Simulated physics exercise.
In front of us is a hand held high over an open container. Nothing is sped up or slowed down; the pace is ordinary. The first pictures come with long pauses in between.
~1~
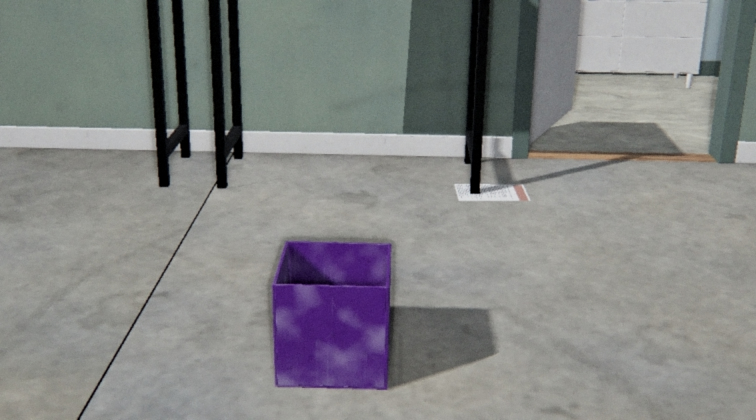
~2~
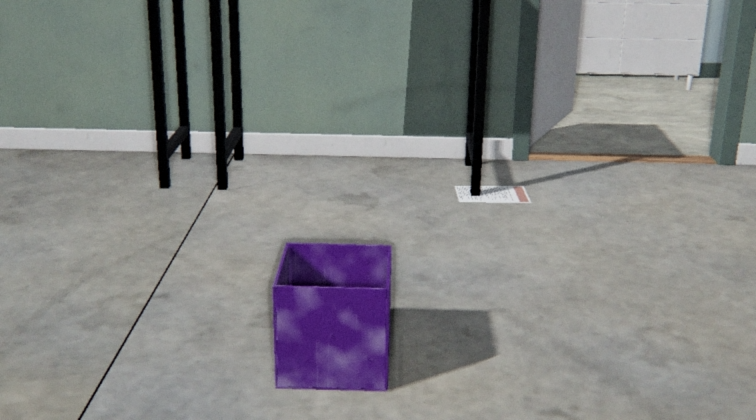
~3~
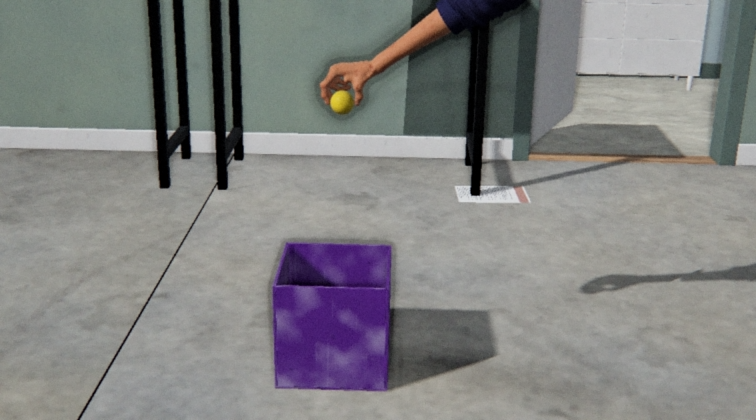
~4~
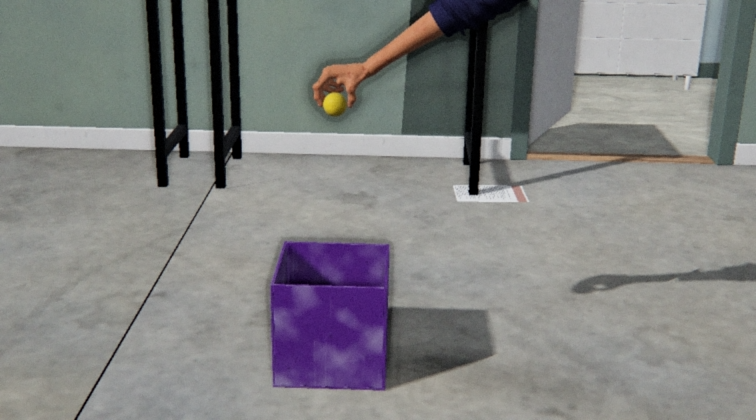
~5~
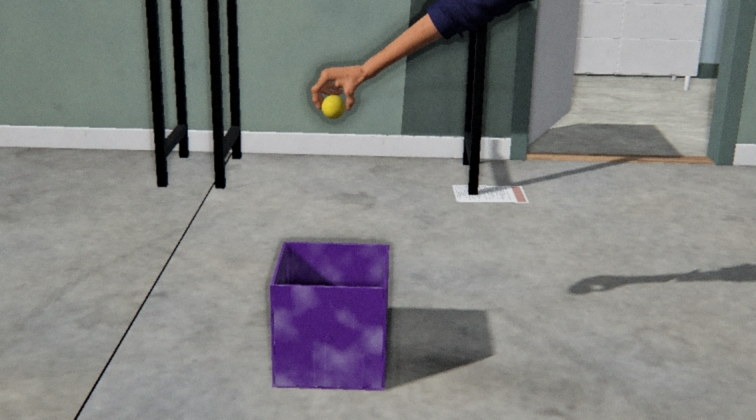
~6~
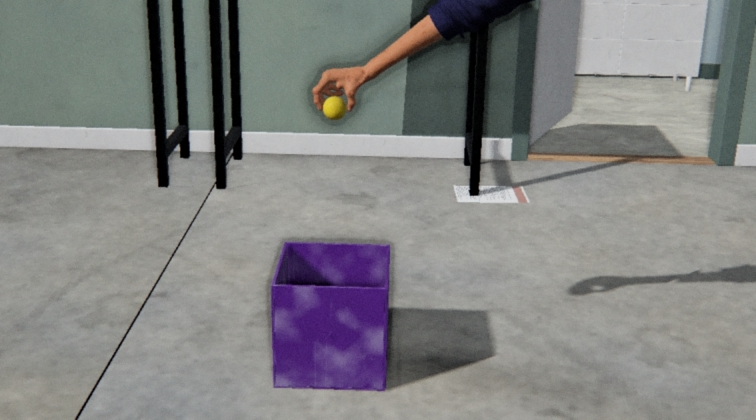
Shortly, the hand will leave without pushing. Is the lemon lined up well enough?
The lemon? It drops in.
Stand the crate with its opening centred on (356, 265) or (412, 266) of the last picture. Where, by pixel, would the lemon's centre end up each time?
It settles at (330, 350) in the first case and at (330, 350) in the second.
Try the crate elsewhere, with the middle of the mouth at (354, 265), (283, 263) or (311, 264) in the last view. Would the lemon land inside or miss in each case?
Try 1: It gets in. Try 2: It gets in. Try 3: It gets in.
Then, 0.20 s on from there, lemon on its way down near (335, 156).
Then, 0.34 s on from there, lemon on its way down near (334, 269).
Then, 0.46 s on from there, lemon at the bottom near (334, 341).
In the end, the lemon lands inside, near (334, 350).
